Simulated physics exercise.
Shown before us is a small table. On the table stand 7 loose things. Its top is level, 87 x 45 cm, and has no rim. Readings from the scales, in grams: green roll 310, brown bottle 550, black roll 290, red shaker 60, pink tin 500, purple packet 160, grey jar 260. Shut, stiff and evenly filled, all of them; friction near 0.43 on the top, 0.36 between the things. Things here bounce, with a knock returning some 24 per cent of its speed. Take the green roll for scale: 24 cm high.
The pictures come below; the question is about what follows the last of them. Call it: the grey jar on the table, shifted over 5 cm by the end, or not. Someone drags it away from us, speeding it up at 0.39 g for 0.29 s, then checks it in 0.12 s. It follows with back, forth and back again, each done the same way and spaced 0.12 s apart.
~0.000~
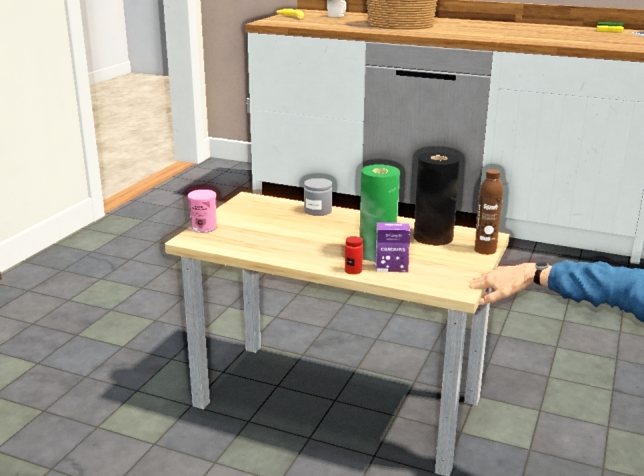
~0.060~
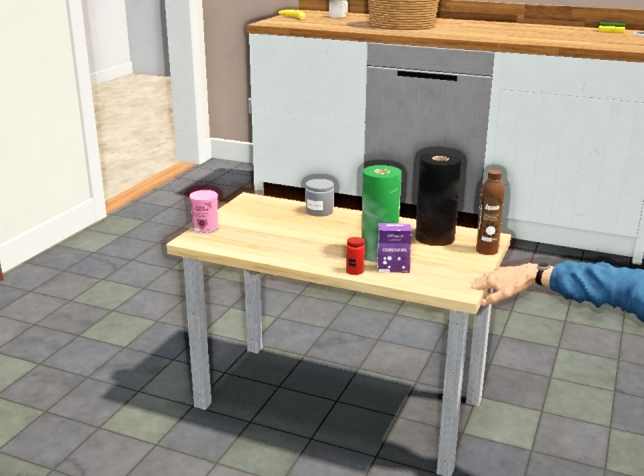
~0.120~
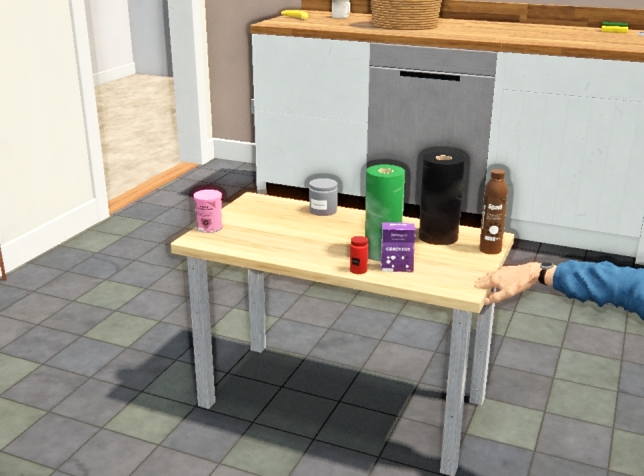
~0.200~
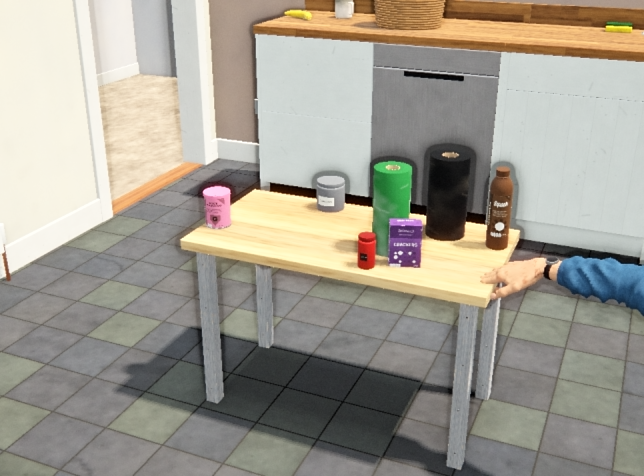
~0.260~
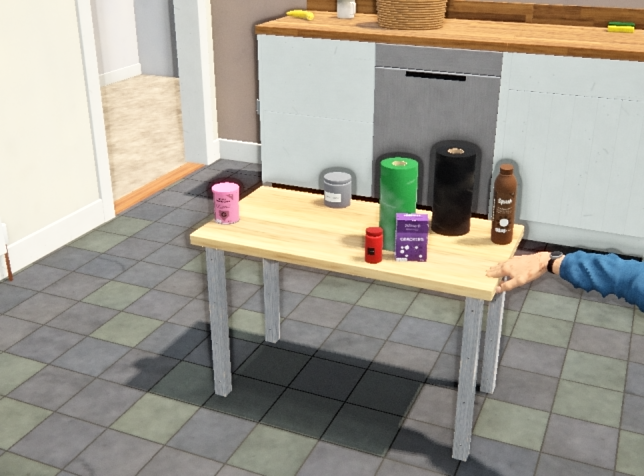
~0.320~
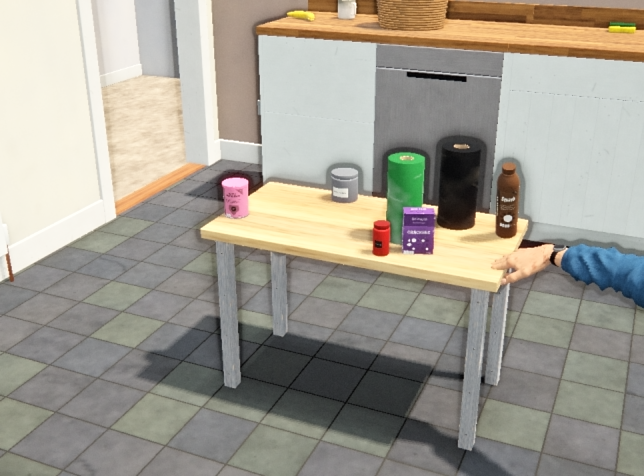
Shifted.
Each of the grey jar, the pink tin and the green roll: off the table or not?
Outcome: The grey jar departs its support; the pink tin remains on its support; the green roll departs its support.
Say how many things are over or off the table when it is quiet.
That makes 6.
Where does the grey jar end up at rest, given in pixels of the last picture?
In the end it sits at around (378, 293).
Around 0.72 s, table 19 cm from its start; grey jar now off the table; green roll at 51° to upright; purple packet at 36° to upright.
Around 1.12 s, brown bottle and black roll now off the table; green roll on its side; purple packet on its side.
Around 1.52 s, table 23 cm from its start; green roll and red shaker now off the table; purple packet on its side; pink tin shifted 4 cm.
Around 1.92 s, table 7 cm from its start; purple packet on its side; pink tin shifted 10 cm.
Finally (2.7 s), off the table, green roll, brown bottle, black roll, red shaker and grey jar; on their side or leaning hard on the table, purple packet; pink tin still in place (within 5 cm). Final places as that camera would see them, grey jar near (378, 293).
